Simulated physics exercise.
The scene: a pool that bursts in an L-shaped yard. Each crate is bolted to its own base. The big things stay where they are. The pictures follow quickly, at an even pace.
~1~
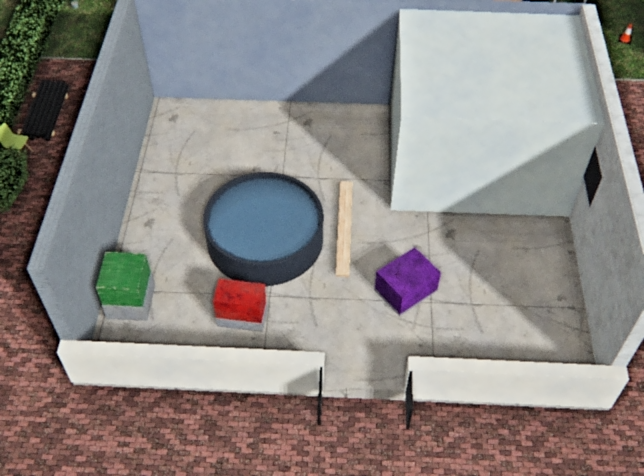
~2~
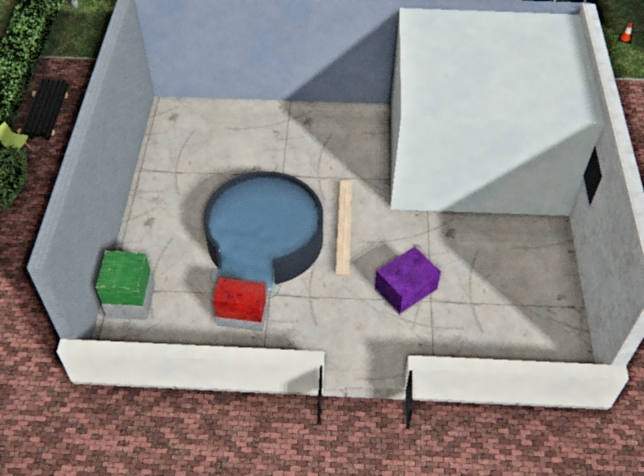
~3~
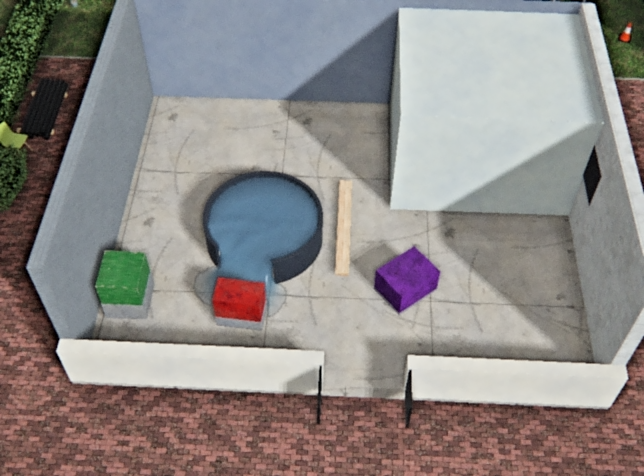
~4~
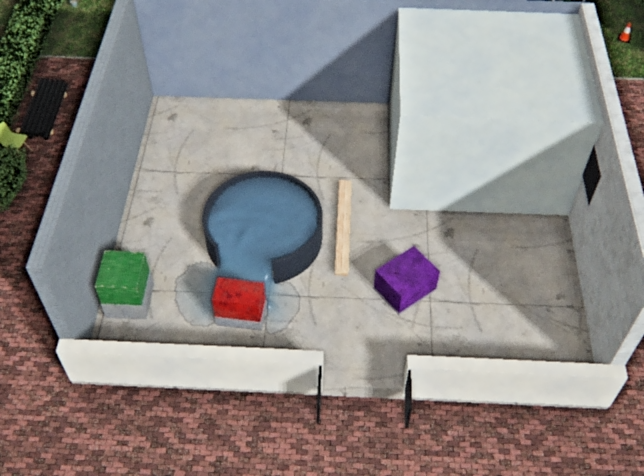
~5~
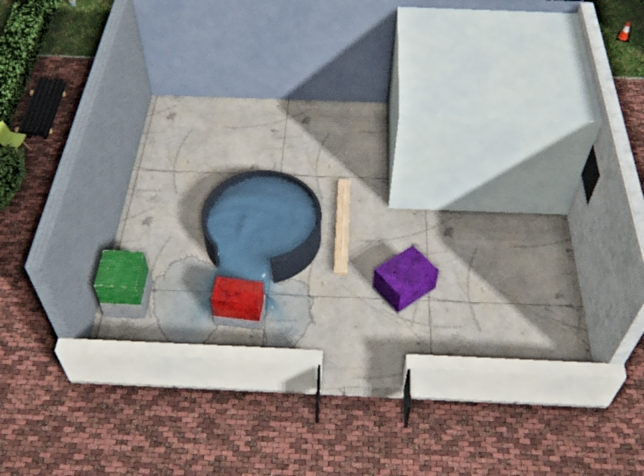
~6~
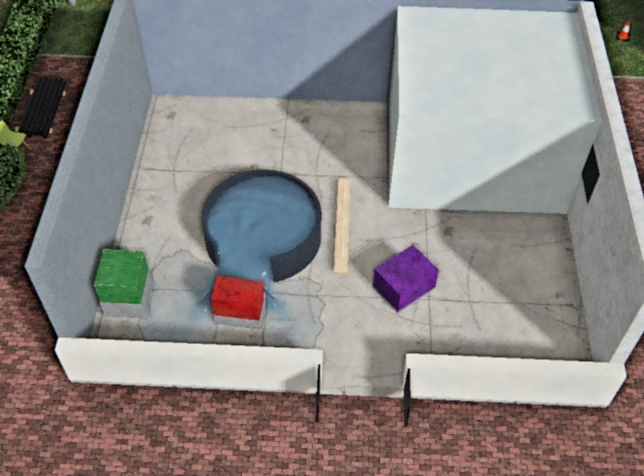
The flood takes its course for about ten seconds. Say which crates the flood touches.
The purple crate is soaked; the red crate is soaked; the green crate keeps dry.
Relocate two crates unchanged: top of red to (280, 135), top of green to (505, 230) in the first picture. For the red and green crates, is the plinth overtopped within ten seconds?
Then: Red crate is spared; green crate escapes it.
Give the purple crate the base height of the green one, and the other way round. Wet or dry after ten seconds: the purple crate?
The purple crate escapes it.
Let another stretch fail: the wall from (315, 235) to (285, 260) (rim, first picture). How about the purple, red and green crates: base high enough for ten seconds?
One by one: The purple one is wetted, the red one escapes it, the green one escapes it.
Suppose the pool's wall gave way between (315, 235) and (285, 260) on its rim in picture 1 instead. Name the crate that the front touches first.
That is the one in purple.
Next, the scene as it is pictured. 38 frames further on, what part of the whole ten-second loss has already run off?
Close to 65 %.
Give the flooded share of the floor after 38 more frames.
Roughly 65 per cent.
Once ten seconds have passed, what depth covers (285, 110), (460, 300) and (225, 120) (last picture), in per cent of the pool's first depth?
In that order: 4, 2 and 8 per cent.
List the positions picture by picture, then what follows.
In the first frame, the round pool at (264, 219) is whole and still.
In the second frame, the front is at (275, 291), out from the gap at (245, 273).
In the third frame, water pours out at (244, 275) and has run to (269, 312).
In the fourth frame, the front is at (184, 309), out from the gap at (244, 275).
In the fifth frame, water pours out at (243, 274) and has run to (177, 342).
In the sixth frame, the front is at a hidden place, out from the gap at (243, 273).
A moment on, water covers 20 % of the floor; the purple crate not reached, the red crate water round its plinth, the green crate water round its plinth.
Next, water covers 30 % of the floor; the purple crate water round its plinth, the red crate water round its plinth, the green crate water round its plinth.
Then, water covers 40 % of the floor; the purple crate water round its plinth, the red crate water round its plinth, the green crate water round its plinth.
Later, water covers 65 % of the floor; the purple crate water round its plinth, the red crate water round its plinth, the green crate water round its plinth.
In the end, water covers 95 % of the floor; the purple crate was topped, the red crate was topped, the green crate stayed above the water.
